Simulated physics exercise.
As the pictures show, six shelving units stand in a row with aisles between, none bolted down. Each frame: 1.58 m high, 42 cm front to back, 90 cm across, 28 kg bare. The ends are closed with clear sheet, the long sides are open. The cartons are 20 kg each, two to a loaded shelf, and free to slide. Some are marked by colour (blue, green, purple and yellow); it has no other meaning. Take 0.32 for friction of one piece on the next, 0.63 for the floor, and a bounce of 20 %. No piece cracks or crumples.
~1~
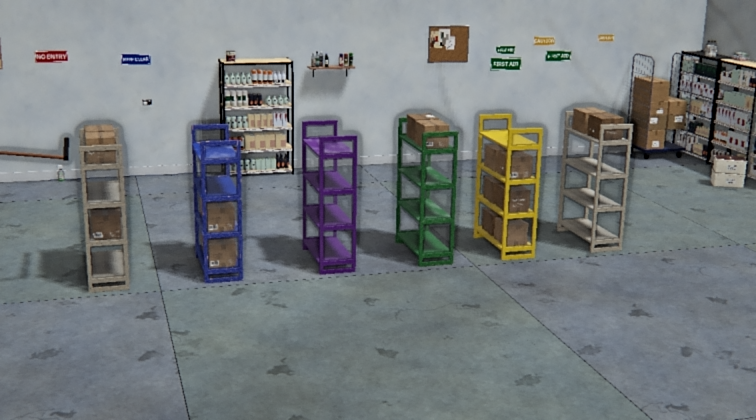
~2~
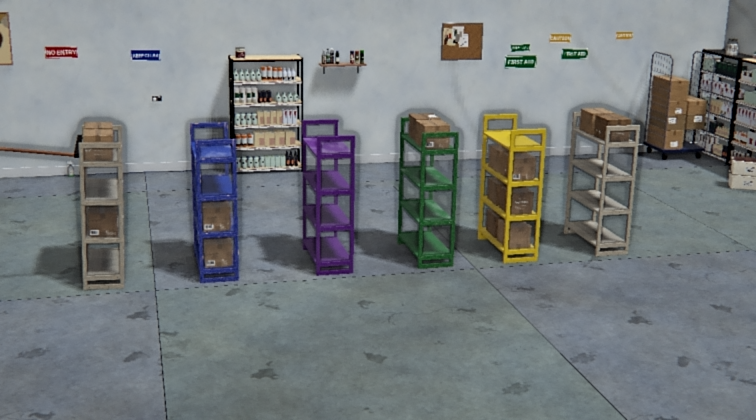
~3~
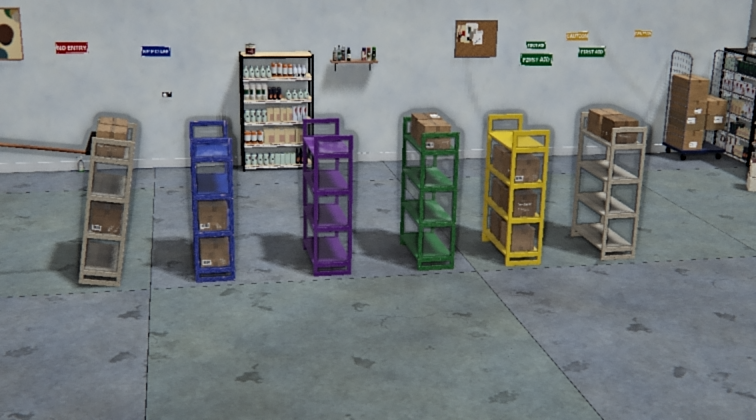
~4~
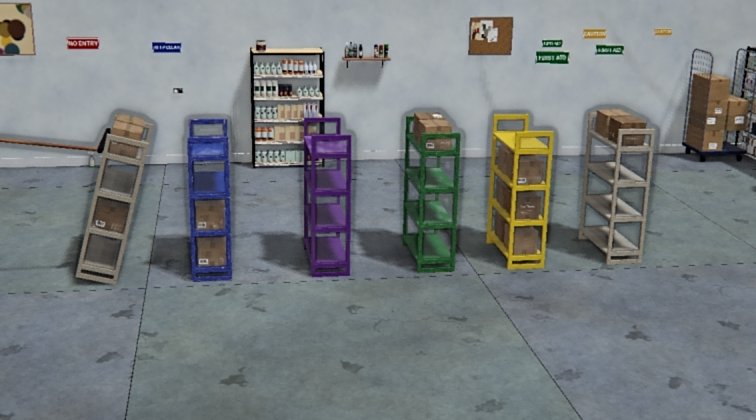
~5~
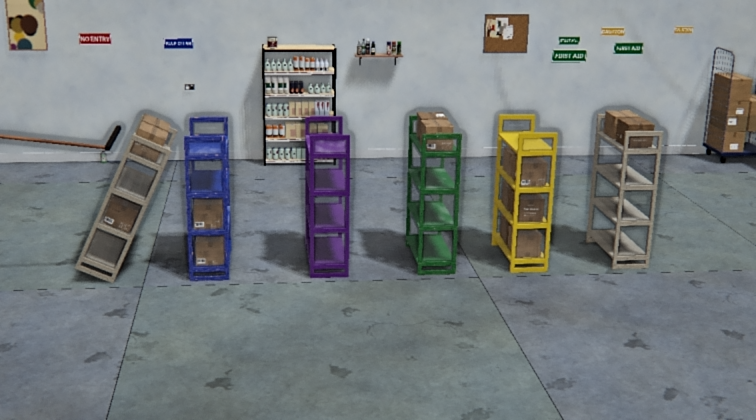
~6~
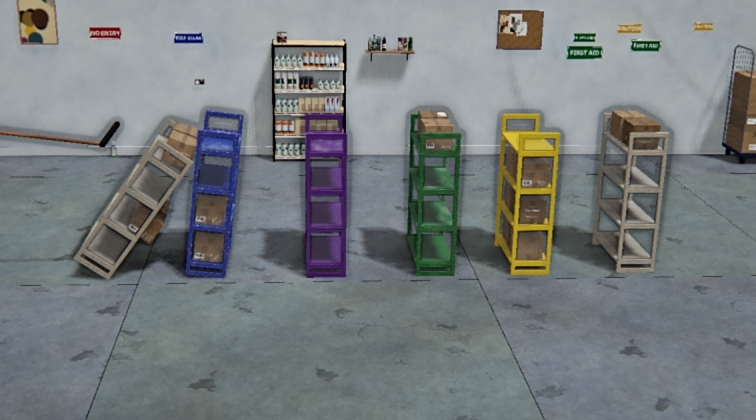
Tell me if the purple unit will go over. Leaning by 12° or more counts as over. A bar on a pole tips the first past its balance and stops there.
The purple unit goes over.
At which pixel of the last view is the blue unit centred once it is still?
Around (292, 221).
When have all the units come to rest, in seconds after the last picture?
Around 6.0 s.
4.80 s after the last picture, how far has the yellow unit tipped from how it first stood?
Roughly 70°.
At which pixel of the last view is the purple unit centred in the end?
Near (411, 219).
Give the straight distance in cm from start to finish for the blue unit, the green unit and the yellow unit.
Blue 100, green 90, yellow 90.
Then, 0.44 s later than the last frame, 4 cartons spilt or dropped; 1 of the 5 other units over; purple unit unmoved; blue unit tilted 27°.
Then, 1.68 s later than the last frame, 6 cartons spilt or dropped; 3 of the 5 other units over; purple unit tilted 43°; blue unit tilted 63°.
Then, 3.94 s later than the last frame, 12 cartons spilt or dropped; 5 of the 5 other units over; purple unit tilted 63°; blue unit tilted 68°.
Then, 4.80 s later than the last frame, 14 cartons spilt or dropped; 5 of the 5 other units over; purple unit tilted 66°; blue unit tilted 68°.
When it is over, 14 cartons spilt or dropped; 5 of the 5 other units over; purple unit tilted 66°; blue unit tilted 68°; green unit tilted 65°. Not one is left standing. In pixels of the last frame, middles, purple unit near (411, 219), blue unit near (292, 221).
